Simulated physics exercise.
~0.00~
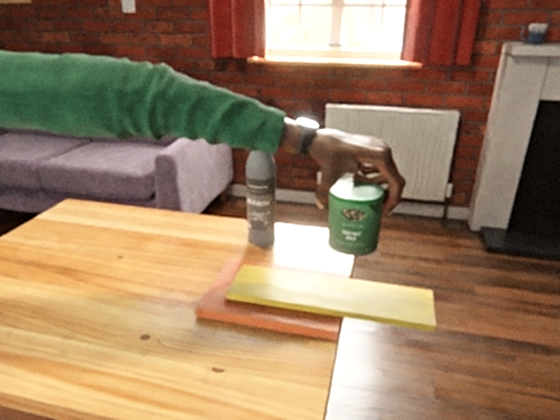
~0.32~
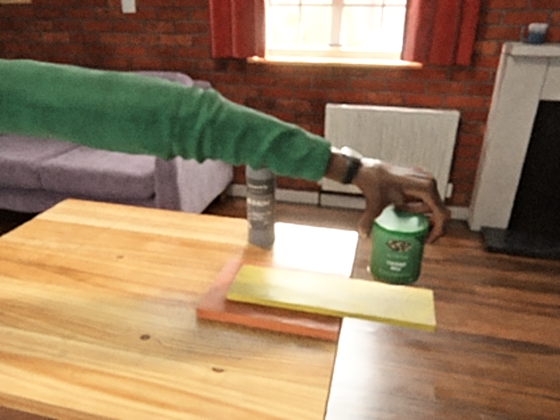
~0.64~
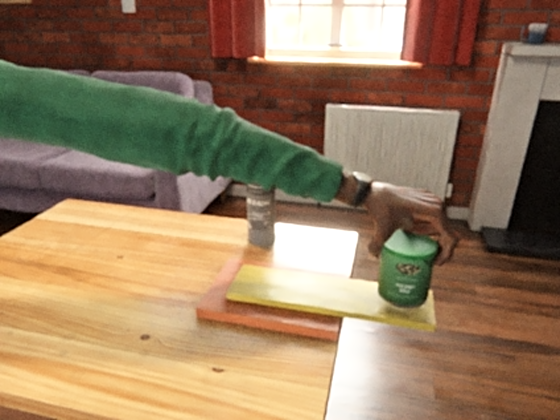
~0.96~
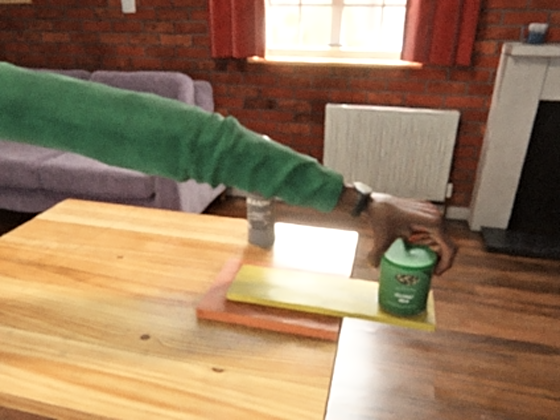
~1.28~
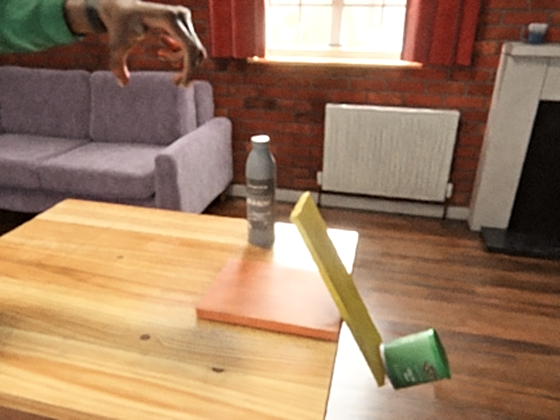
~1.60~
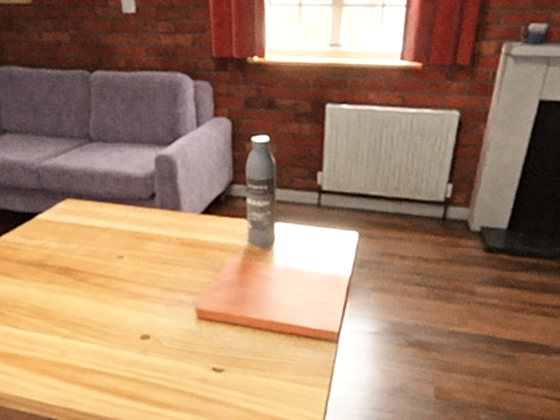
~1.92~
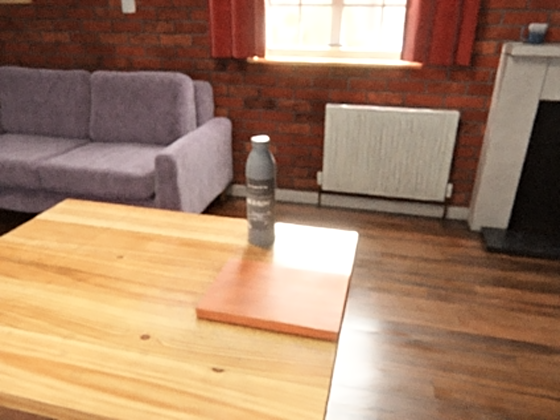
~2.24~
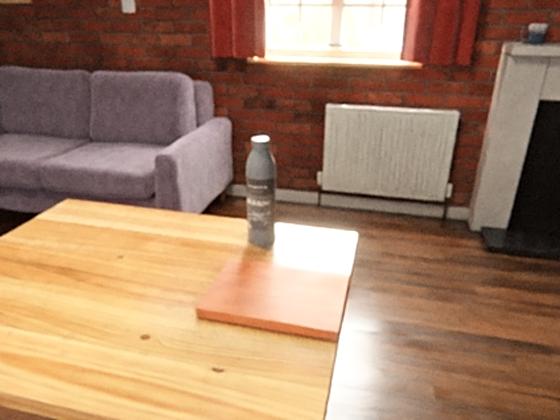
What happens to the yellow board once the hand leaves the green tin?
The board tips over the table's end and falls out of view along with the green tin.
A green tin, held from above by a hand in a green sleeve, hangs over the right end of a wooden table in a brick-walled living room, seen from a still, raised view. A yellow board rests on an orange slab and sticks out past the table's end, with a grey bottle standing behind. The hand carries the tin right and lowers it onto the board's overhanging end. Once the hand lets go and draws back to the left, the board tips steeply and the tin slides off with it. Both drop out of view, leaving the slab and bottle in place.
